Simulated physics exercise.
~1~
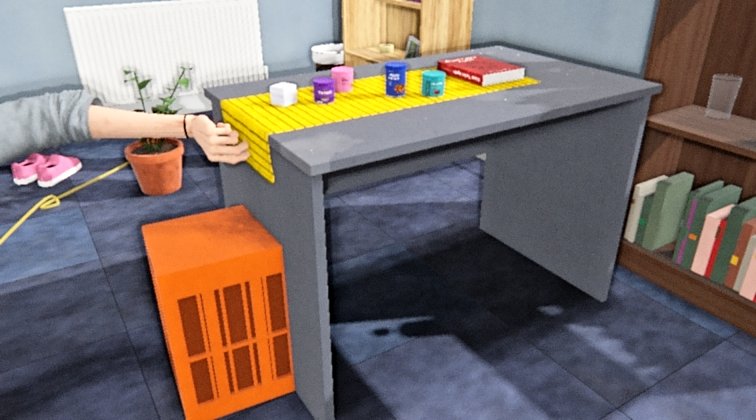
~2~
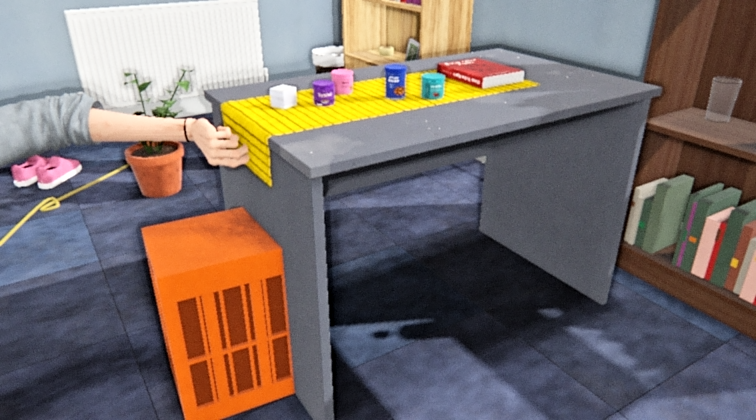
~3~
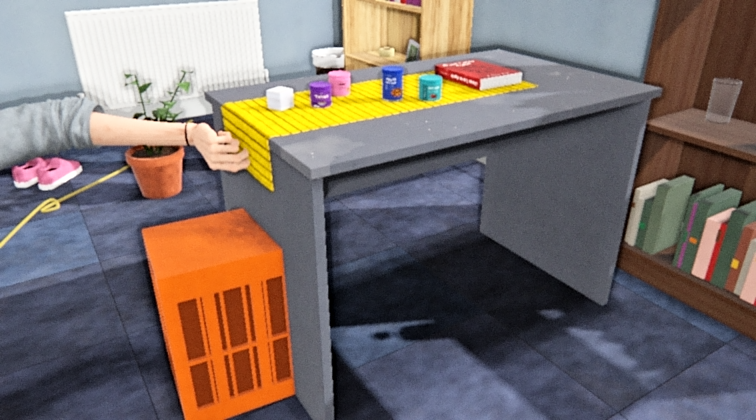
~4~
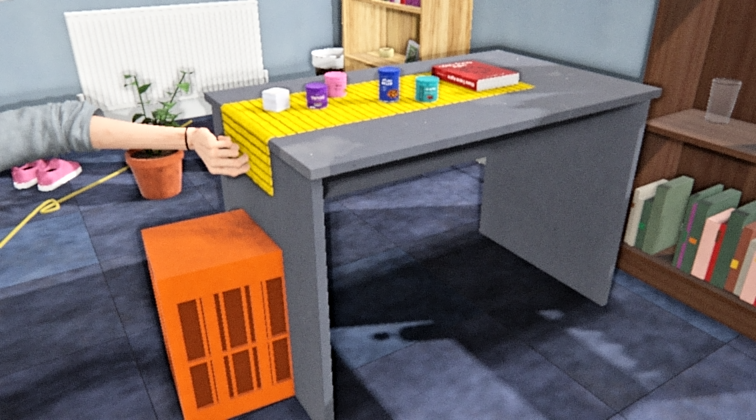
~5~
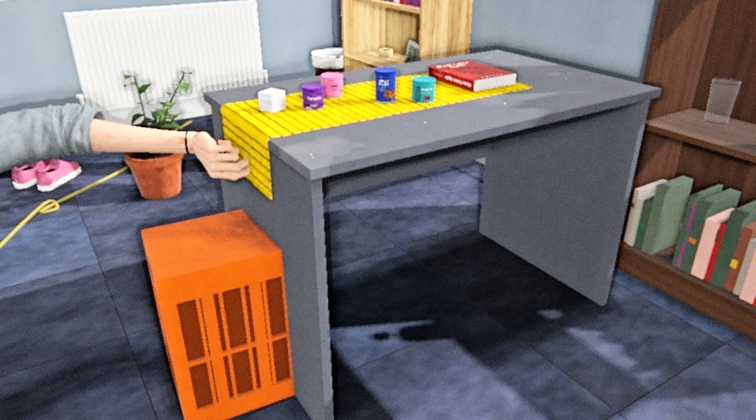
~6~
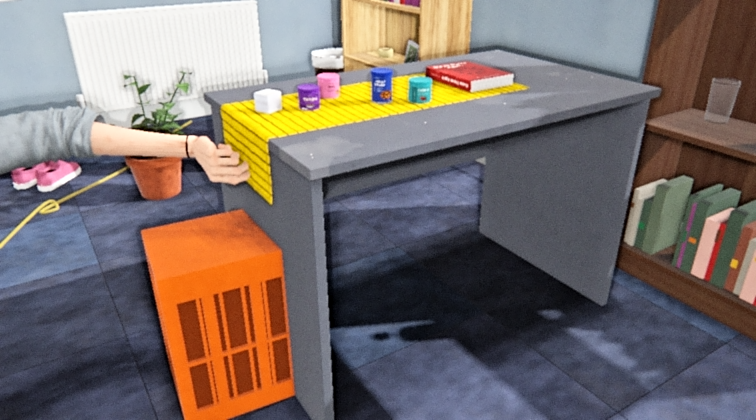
A hand slowly pulling a yellow cloth down over a grey desk's left end, small pots and a red book shifting left with it.
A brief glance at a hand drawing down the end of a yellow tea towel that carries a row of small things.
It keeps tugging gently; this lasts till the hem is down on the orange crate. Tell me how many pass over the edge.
Just one passes over it.
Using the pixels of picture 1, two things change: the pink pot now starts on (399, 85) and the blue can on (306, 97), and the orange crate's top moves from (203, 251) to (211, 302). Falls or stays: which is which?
Pink pot stays, blue can is gone.
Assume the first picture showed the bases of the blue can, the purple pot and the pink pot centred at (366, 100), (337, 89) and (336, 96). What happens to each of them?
Result - blue can still up, purple pot still up, pink pot still up.
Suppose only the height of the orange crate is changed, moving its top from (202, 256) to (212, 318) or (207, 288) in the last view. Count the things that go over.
Then 3, then 2.
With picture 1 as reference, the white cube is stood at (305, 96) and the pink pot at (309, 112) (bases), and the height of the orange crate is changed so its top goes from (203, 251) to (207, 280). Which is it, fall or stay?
In the end the white cube is no longer on top and the pink pot is no longer on top.
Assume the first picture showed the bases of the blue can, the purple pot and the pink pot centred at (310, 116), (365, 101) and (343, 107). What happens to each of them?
Outcome: Blue can falls away, purple pot stays aboard, pink pot stays aboard.
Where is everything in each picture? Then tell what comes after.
The first picture shows hem (273, 185); white cube (283, 85); purple pot (323, 80); pink pot (342, 69); blue can (396, 64); turquoise pot (434, 73); top of the crate (203, 251).
The second picture shows hem (272, 188); white cube (283, 88).
The third picture shows hem (273, 193); purple pot (320, 84).
The fourth picture shows hem (273, 197); pink pot (336, 74); top of the crate (202, 255).
The fifth picture shows hem (272, 201); blue can (385, 70).
The sixth picture shows hem (272, 205); white cube (267, 92); purple pot (308, 87); pink pot (328, 76); blue can (382, 70); turquoise pot (420, 79).
Soon after, hem near (250, 202); all still up.
Then, hem on the crate; white cube gone.
At rest, hem on the crate; white cube gone. Over the edge go one.
